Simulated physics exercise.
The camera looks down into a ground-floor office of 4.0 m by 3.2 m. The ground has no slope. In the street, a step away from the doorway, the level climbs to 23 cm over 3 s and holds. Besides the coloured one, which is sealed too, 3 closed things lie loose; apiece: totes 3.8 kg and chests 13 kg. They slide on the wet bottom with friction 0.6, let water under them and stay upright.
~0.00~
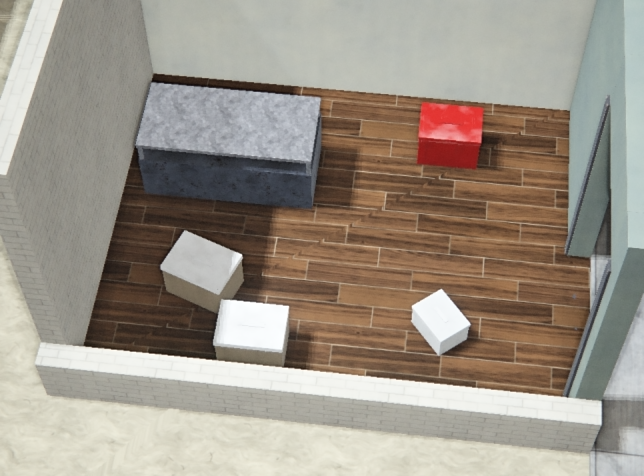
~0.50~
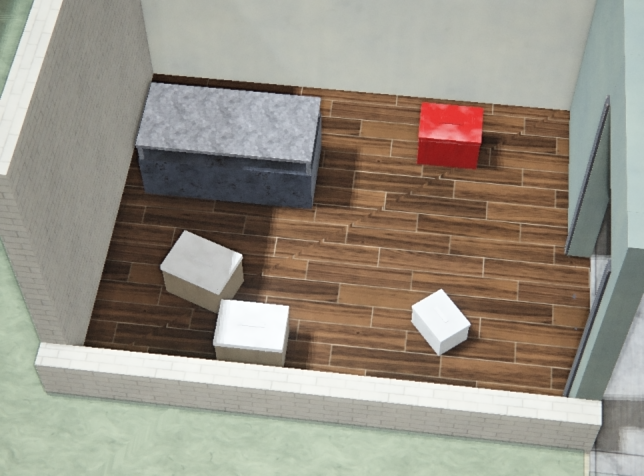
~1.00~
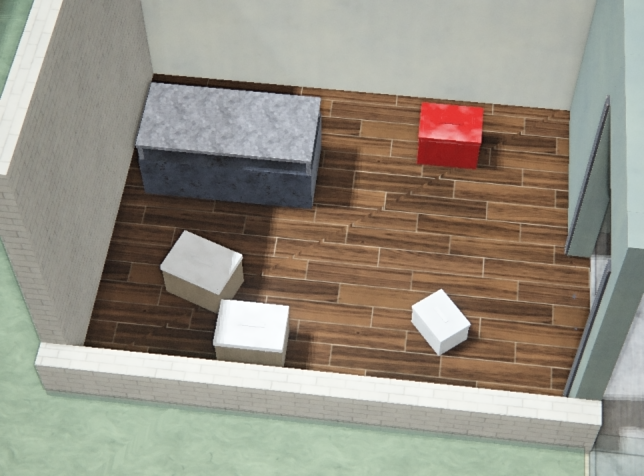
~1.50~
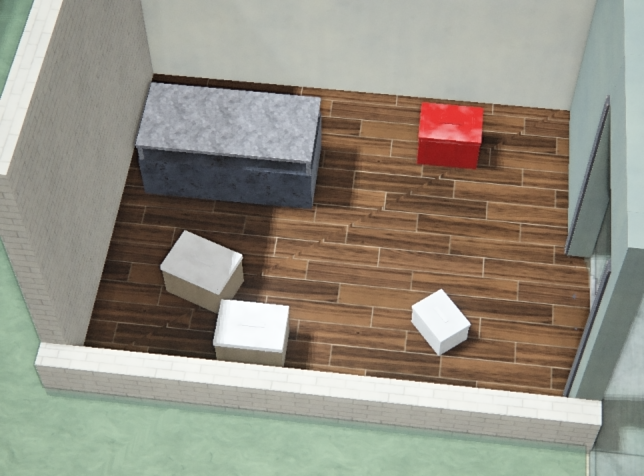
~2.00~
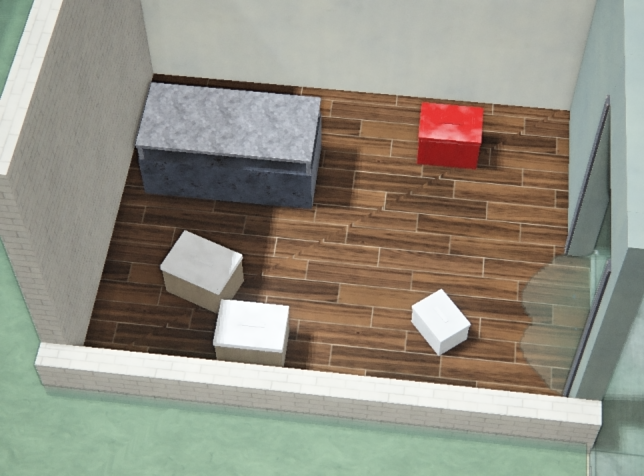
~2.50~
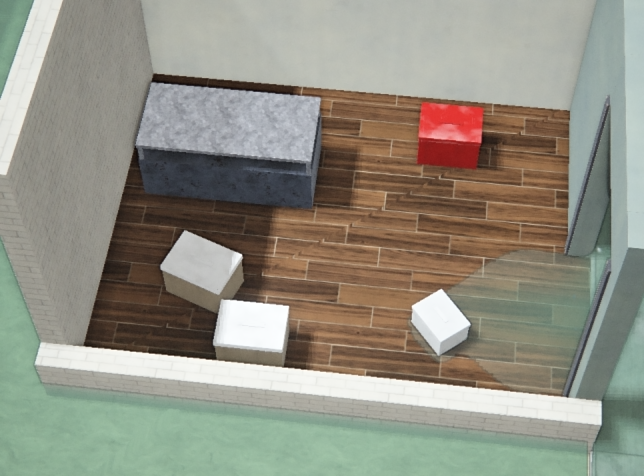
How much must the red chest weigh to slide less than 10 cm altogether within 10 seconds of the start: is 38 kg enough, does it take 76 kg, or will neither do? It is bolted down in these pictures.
Verdict: The lower weight is enough.
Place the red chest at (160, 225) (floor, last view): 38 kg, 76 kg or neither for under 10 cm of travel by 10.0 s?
Only the larger holds.
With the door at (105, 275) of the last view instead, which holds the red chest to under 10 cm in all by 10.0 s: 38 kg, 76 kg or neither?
In that case only the higher weight holds it.
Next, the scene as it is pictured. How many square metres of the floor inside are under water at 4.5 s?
Roughly 8.0 m2.
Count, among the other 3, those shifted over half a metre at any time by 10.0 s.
I count 3.
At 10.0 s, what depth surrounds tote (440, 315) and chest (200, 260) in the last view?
Roughly 18 and 19 cm.
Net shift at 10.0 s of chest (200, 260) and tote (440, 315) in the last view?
In turn: 60 cm, 200 cm.
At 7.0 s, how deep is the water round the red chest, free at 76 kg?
About 4 cm.
After 3.5 s the red chest would be 0 cm from its start with 38 kg and 0 cm from its start with 76 kg; 0 cm of water round it then.
After 4.5 s the red chest would be 0 cm from its start with 38 kg and 0 cm from its start with 76 kg; 2 cm of water round it then.
After 7.0 s the red chest would be 0 cm from its start with 38 kg and 0 cm from its start with 76 kg; 4 cm of water round it then.
After 10.0 s the red chest would be 0 cm from its start with 38 kg and 0 cm from its start with 76 kg; 9 cm of water round it then.
